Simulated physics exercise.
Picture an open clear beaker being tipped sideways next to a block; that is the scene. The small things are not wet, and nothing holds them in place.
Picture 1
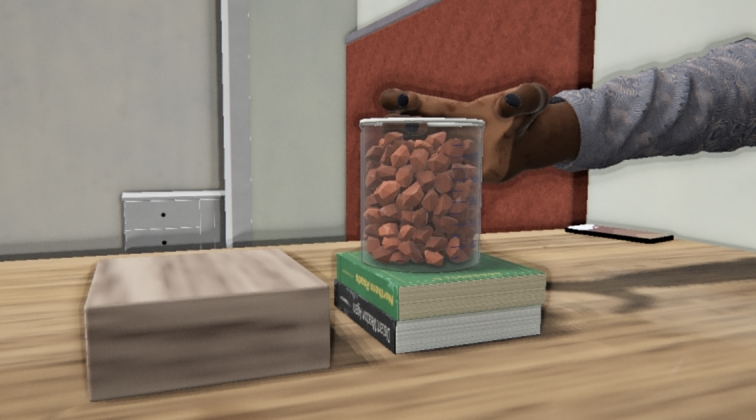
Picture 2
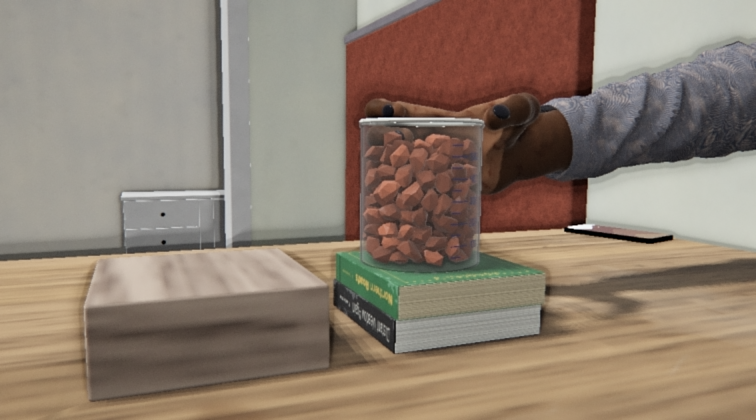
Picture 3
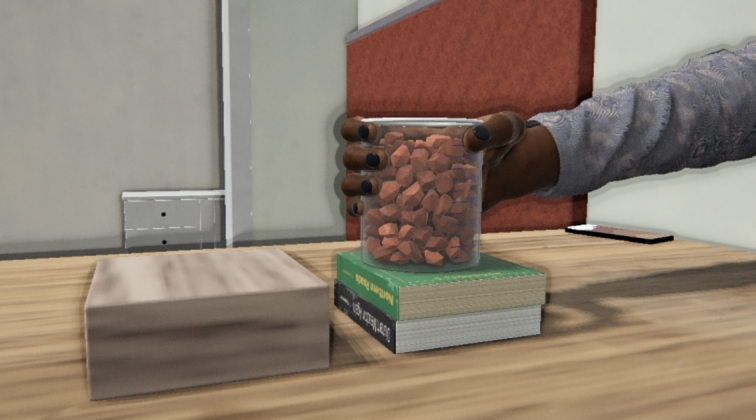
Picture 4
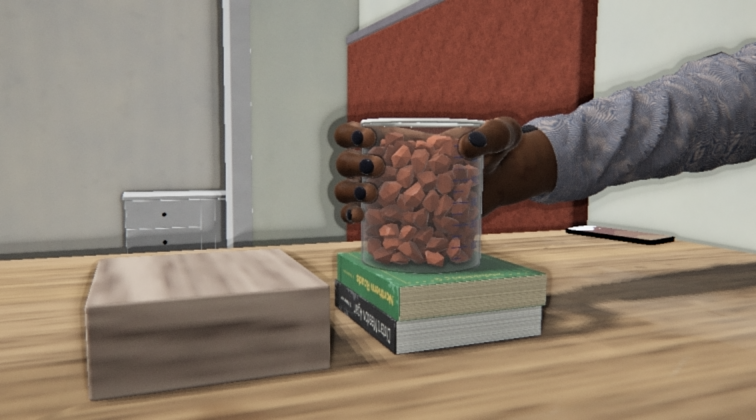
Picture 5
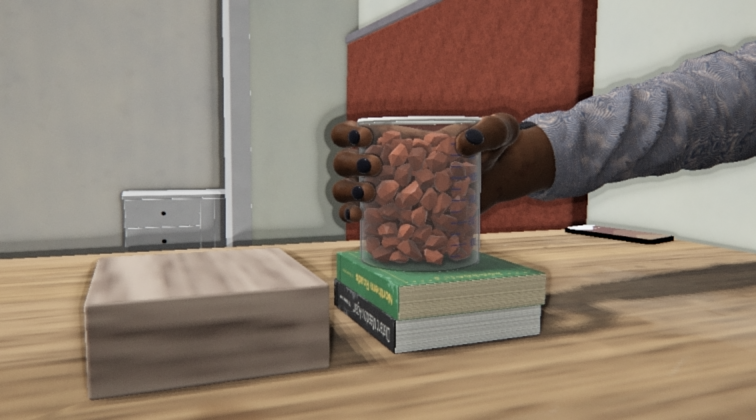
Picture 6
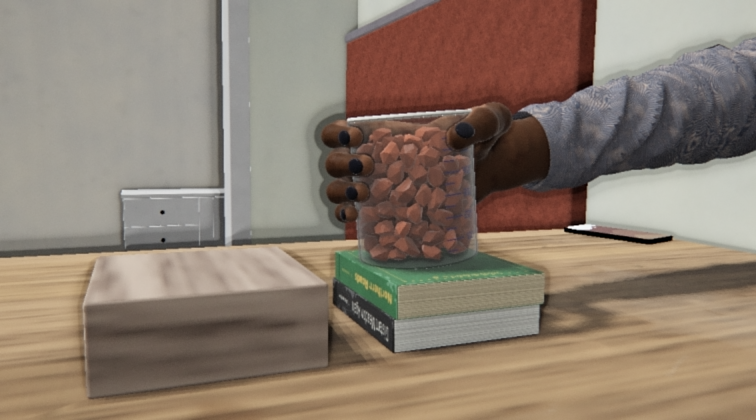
A wooden tabletop in a room with pale walls and a rust-red panel is seen from close up, just above table height, by a still camera. A clear beaker nearly full of reddish-brown chunks stands on two stacked books, green over black, right of a pale wooden block. A hand in a grey sleeve wraps around the beaker from behind, then tilts it slightly left.
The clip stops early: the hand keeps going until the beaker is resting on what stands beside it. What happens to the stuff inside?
I bet the contents overflow at that angle.
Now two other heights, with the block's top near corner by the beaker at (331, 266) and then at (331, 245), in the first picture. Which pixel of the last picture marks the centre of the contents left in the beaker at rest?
It would settle near (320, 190) the first time and near (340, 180) the second time.
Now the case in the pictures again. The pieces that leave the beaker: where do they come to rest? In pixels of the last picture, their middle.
In the last picture, the centre comes out at about (169, 258).
Then, 0.46 s later than the last frame, the beaker leans 35°; everything is still inside.
Then, 0.94 s later than the last frame, the beaker leans 66°; everything is still inside.
Then, 1.52 s later than the last frame, the beaker rests on the block at 83°; a stray few of the bits of crushed brick out of it.
When it is over, the beaker rests on the block at 83°; a small part of the bits of crushed brick out of it.
